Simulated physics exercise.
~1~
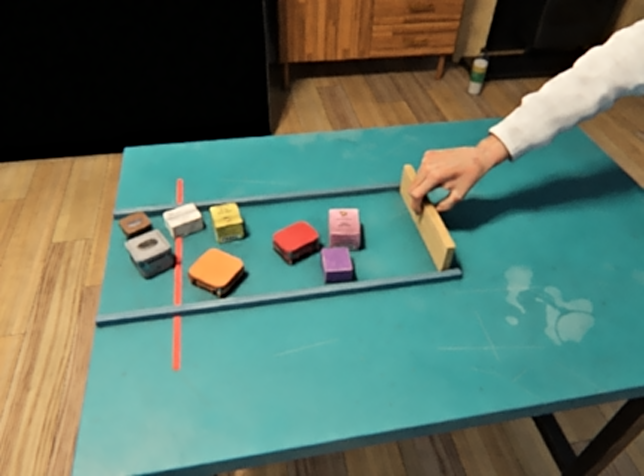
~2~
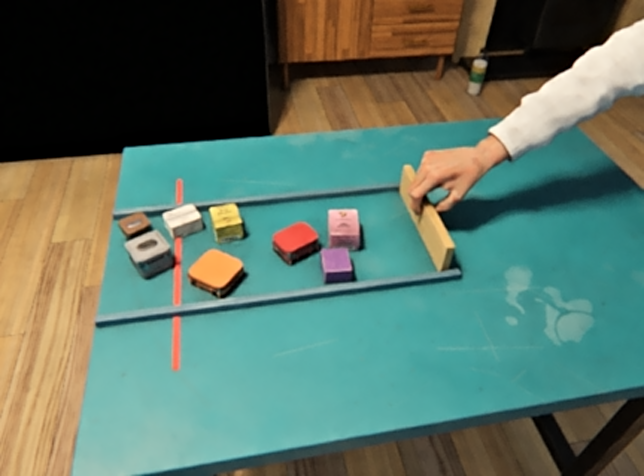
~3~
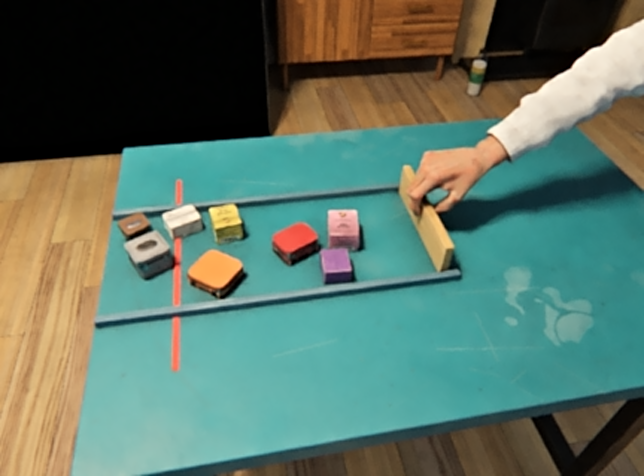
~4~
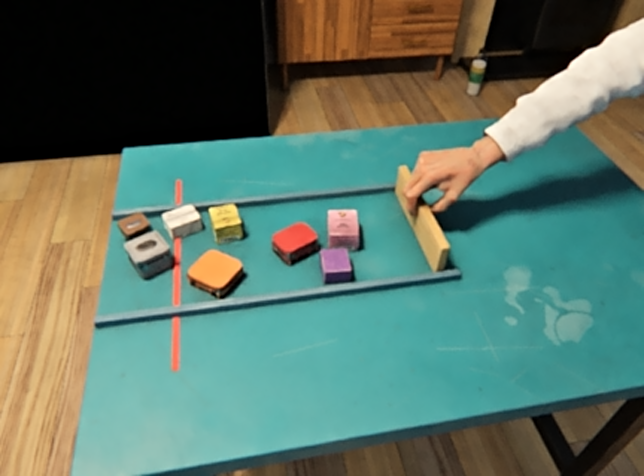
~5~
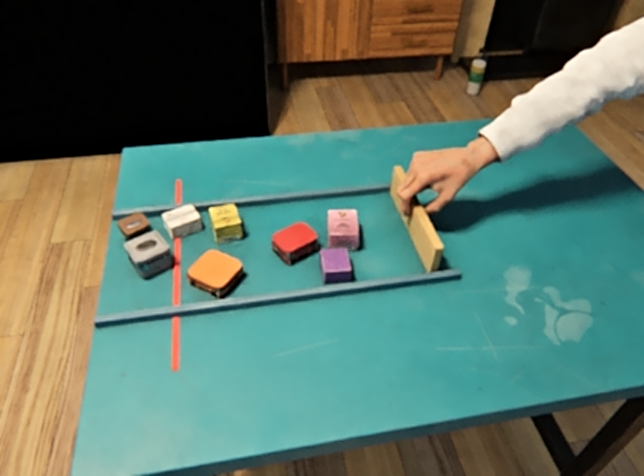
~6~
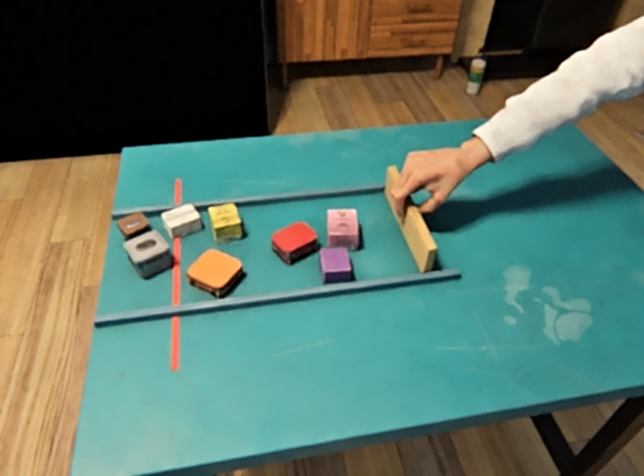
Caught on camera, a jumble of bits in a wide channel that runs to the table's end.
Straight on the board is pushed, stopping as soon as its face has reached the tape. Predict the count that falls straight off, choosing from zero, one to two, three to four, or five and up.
Spilled: A single one or a pair.
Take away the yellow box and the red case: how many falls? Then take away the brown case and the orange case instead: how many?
Try one: 0; try two: 1.
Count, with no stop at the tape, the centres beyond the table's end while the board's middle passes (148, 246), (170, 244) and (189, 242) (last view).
The counts would come out as 5, 2 and 1.
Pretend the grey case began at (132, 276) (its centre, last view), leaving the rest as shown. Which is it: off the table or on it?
In that spot, it plunges.
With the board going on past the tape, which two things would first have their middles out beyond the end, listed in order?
Order: Grey case, brown case.
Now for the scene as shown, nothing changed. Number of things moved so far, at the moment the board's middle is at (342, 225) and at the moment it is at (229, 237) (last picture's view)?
First 2, after that 7.
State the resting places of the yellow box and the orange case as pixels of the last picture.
I'd put one close to (155, 226) and the other close to (124, 290).
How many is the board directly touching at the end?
It is in contact with 3.
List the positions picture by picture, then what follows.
The first frame shows brown case (137, 230); grey case (150, 254); white box (184, 221); board (425, 216); tape (178, 257).
The second frame shows grey case (150, 254); board (424, 216).
The third frame shows white box (183, 222); yellow box (226, 224).
The fourth frame shows brown case (136, 231); red case (295, 244).
The fifth frame shows grey case (149, 255); pink box (343, 230).
The sixth frame shows brown case (135, 230); grey case (149, 254); white box (182, 222); board (408, 217); tape (177, 257).
Early on, none off yet; brown case at rest near (135, 230); grey case at rest near (149, 254); white box at rest near (182, 222).
A while later, none off yet; brown case at rest near (135, 230); grey case at rest near (149, 254); white box moving near (179, 221).
Finally, the number that fall off is one or two; lost, grey case and brown case.
